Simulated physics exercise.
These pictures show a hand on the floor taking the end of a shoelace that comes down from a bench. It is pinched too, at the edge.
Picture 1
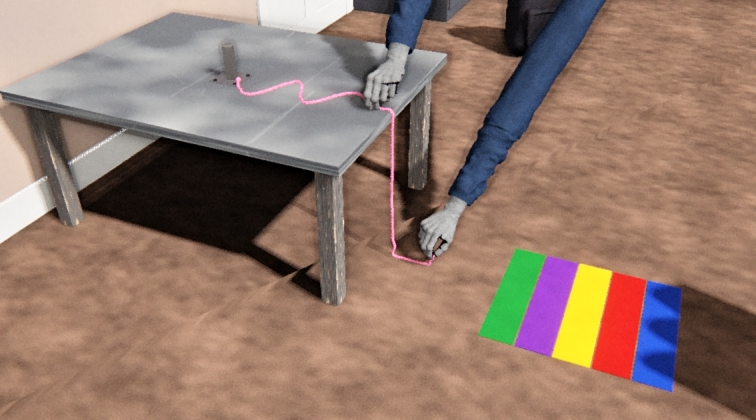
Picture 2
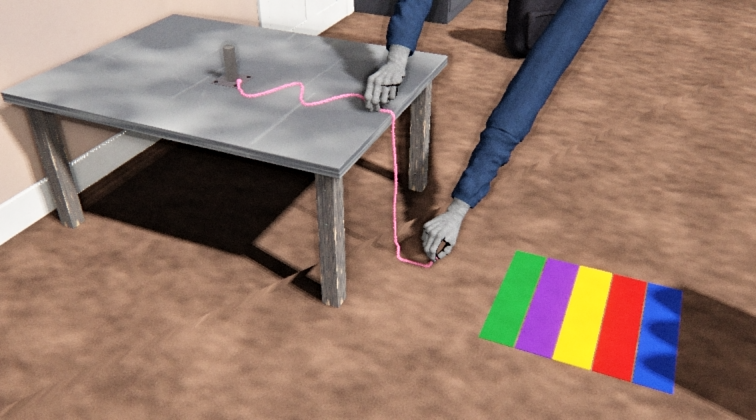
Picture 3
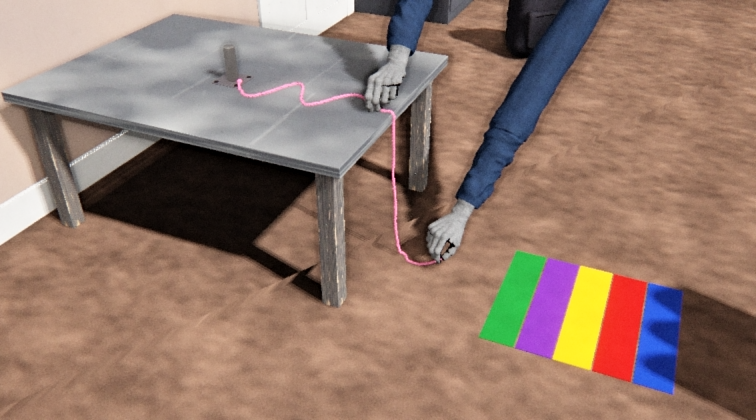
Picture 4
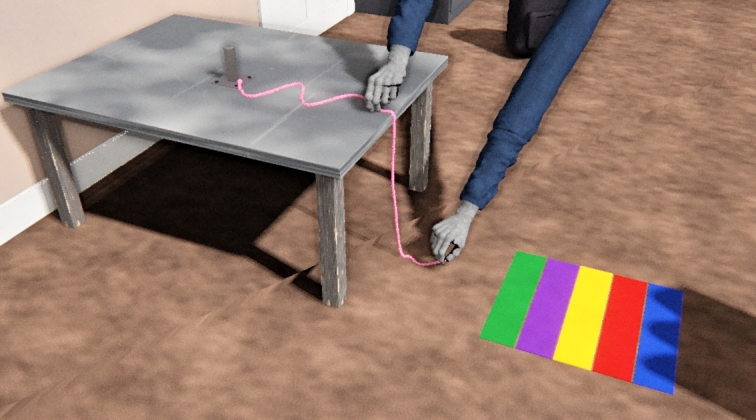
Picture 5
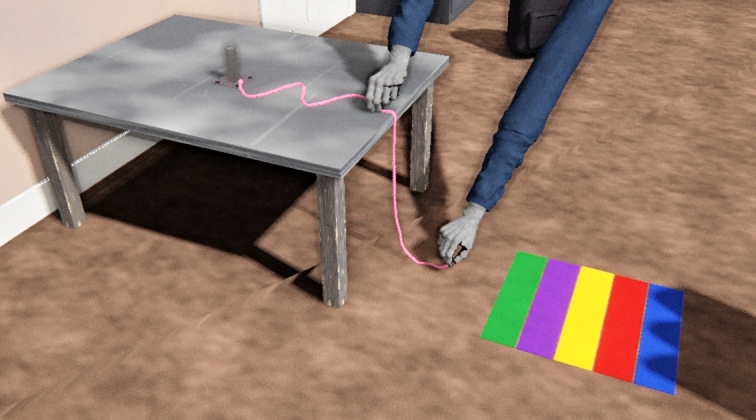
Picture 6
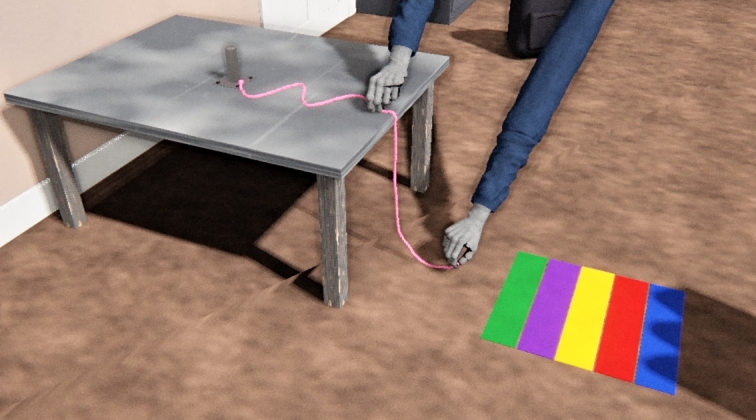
A hand on the floor slowly draws the end of a pink shoelace slightly right.
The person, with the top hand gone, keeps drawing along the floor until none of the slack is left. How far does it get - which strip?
Blue.
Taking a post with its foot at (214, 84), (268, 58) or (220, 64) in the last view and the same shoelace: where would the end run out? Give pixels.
About (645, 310), then (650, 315), then (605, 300).
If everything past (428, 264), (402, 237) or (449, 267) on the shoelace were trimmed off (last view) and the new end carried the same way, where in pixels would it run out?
In that order: (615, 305), (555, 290) and (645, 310).
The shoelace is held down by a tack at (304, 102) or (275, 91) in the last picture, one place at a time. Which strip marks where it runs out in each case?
Strip per try: Yellow / red.
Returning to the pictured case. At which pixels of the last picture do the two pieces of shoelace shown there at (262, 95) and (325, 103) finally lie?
At (287, 90) for the first, at (397, 111) for the second.
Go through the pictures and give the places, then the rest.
The first picture shows end (433, 256); green (502, 322); purple (538, 332); yellow (576, 343); red (614, 354); blue (655, 365).
The second picture shows end (436, 258); shoelace through (243, 94) (303, 88) (335, 98) (390, 113) (396, 183) (396, 241).
The third picture shows end (441, 259).
The fourth picture shows end (445, 261); shoelace through (244, 95) (304, 88) (335, 98) (390, 113) (393, 183) (399, 242).
The fifth picture shows end (453, 263).
The sixth picture shows end (458, 264); shoelace through (245, 95) (305, 89) (337, 99) (392, 113) (395, 183) (406, 243).
Soon after, end near (589, 298); over yellow.
Then, end near (635, 310); over red.
At full stretch, end near (664, 318); over blue. It gets as far as the blue strip.
